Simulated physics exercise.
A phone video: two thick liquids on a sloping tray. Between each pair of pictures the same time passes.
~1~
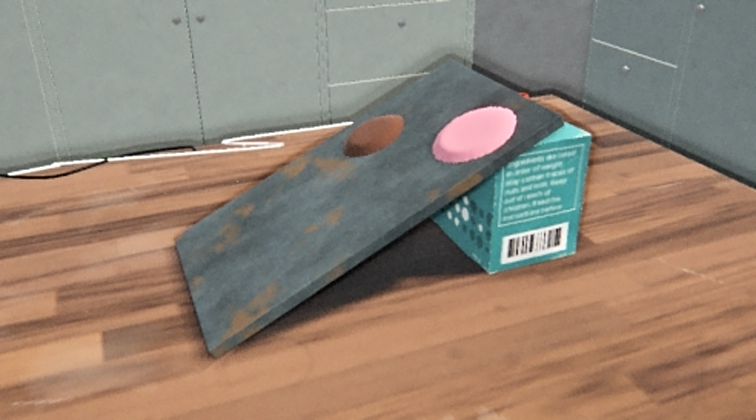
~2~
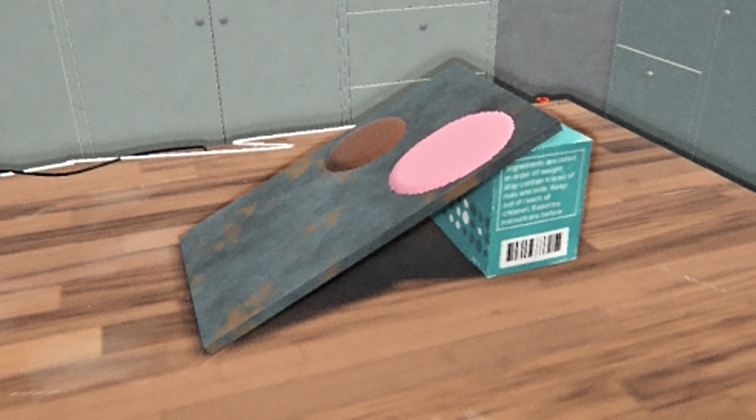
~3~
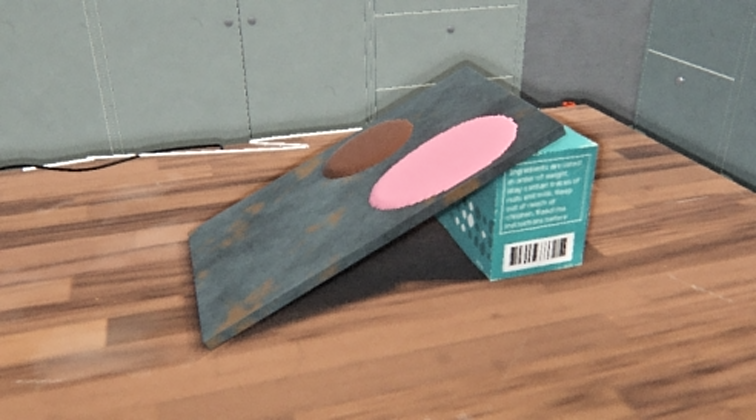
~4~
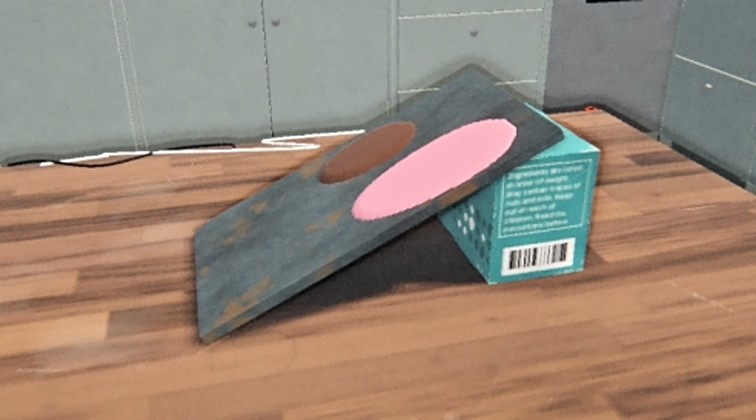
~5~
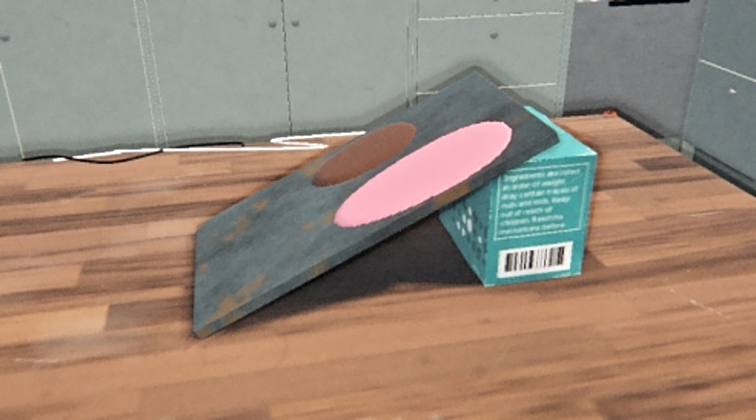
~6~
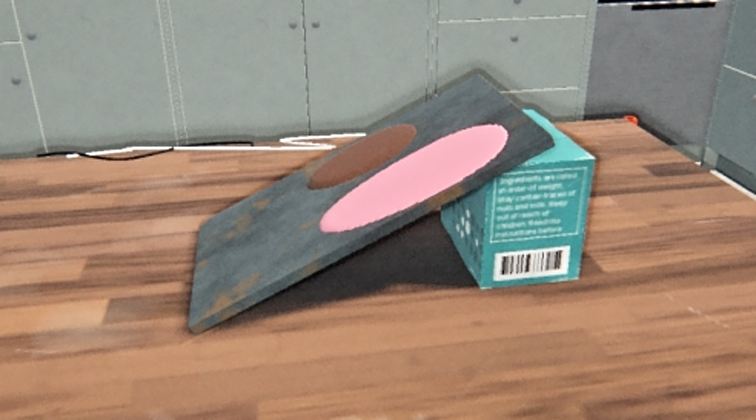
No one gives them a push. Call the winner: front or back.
Front.
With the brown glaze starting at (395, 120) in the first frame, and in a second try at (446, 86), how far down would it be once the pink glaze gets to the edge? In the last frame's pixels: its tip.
Tip, last view - start 1: (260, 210), start 2: (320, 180).
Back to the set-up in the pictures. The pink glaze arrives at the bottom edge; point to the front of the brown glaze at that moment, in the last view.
About (246, 216) in pixels.
Shortly, the pink glaze is three quarters of the way down; the brown glaze is three quarters of the way down.
Then, the pink glaze is close to the edge; the brown glaze is three quarters of the way down.
At the finish, the pink glaze is at the low edge; the brown glaze is three quarters of the way down.
